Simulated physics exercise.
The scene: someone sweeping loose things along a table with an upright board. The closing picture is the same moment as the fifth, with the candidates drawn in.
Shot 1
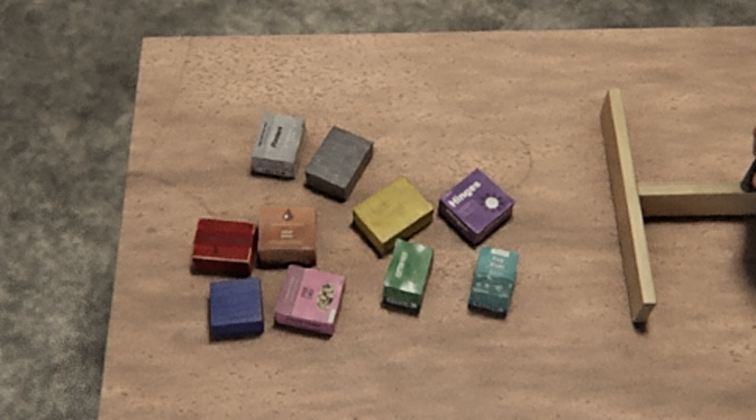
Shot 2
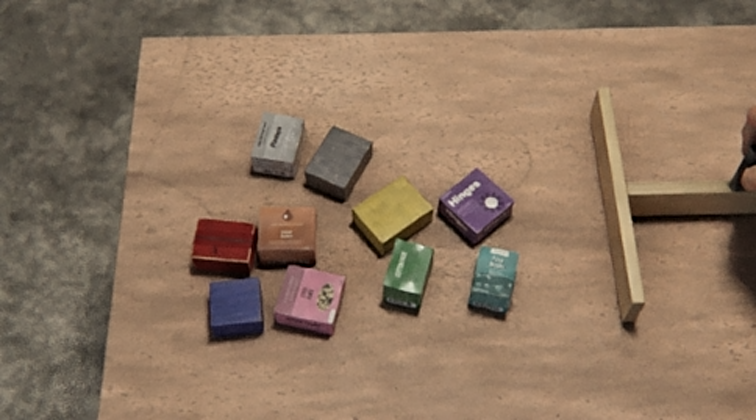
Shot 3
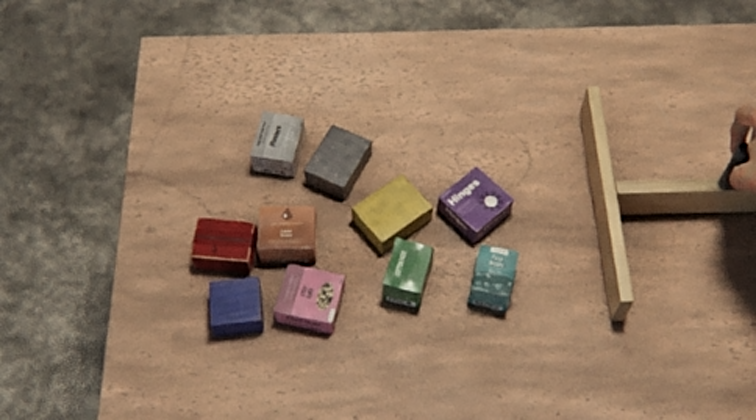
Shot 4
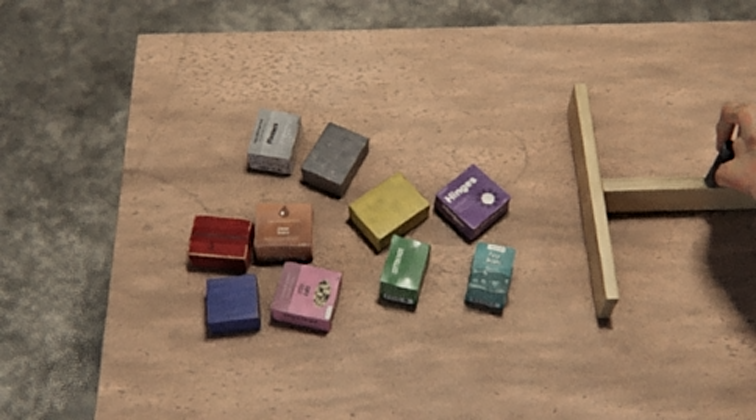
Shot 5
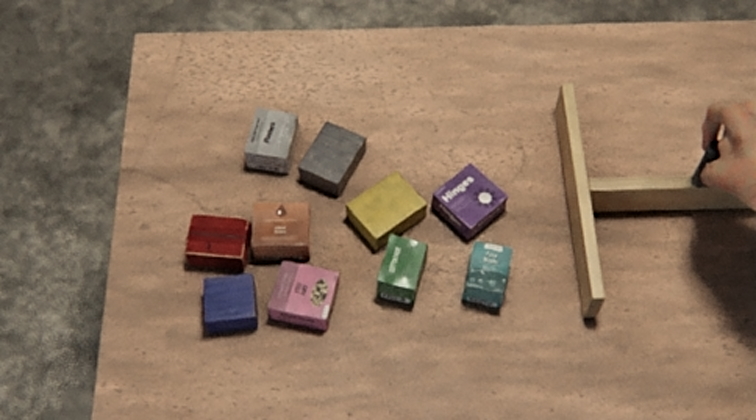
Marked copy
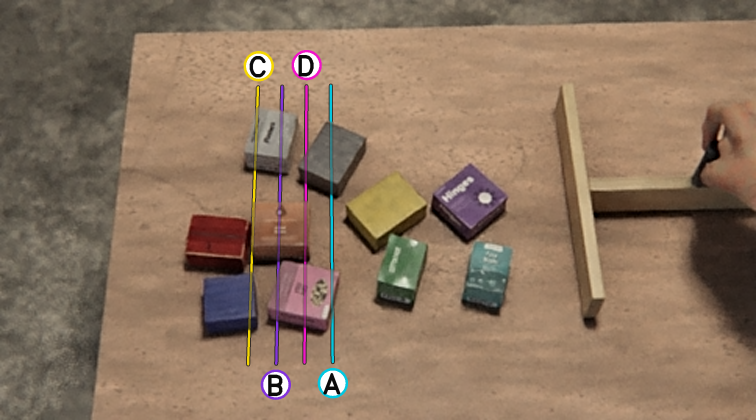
A hand at the right edge slid an upright wooden board a short way left across the table, toward ten small colored boxes and blocks that stayed in their loose cluster, untouched.
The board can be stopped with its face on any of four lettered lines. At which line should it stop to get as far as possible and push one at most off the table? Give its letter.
Line B.
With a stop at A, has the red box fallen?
No.
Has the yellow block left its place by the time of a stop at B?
By then, yes.
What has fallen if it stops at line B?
It is the red box.
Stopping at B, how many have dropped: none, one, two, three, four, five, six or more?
By then, one.
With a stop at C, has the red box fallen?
Yes.
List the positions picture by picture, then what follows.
The first frame shows pink packet (311, 299); turquoise box (494, 280); orange box (289, 235).
The second frame shows board (621, 188); grey block (339, 163).
The third frame shows board (610, 187); green box (408, 273).
The fourth frame shows board (596, 185); blue block (233, 304).
The fifth frame shows board (582, 184); yellow block (387, 210); pink packet (305, 295); turquoise box (488, 275).
On the copy, A at (332, 213); B at (280, 215); C at (253, 215); D at (306, 214).
On B. First, board (475, 187); turquoise box (451, 277); purple box (428, 195).
Then, board (366, 189); red box (162, 266); blue block (194, 306).
Finally, board (282, 191); red box over the edge; blue block (110, 332); one fallen.
By contrast, A is within the limit but short; C drops two; D is within the limit but short.
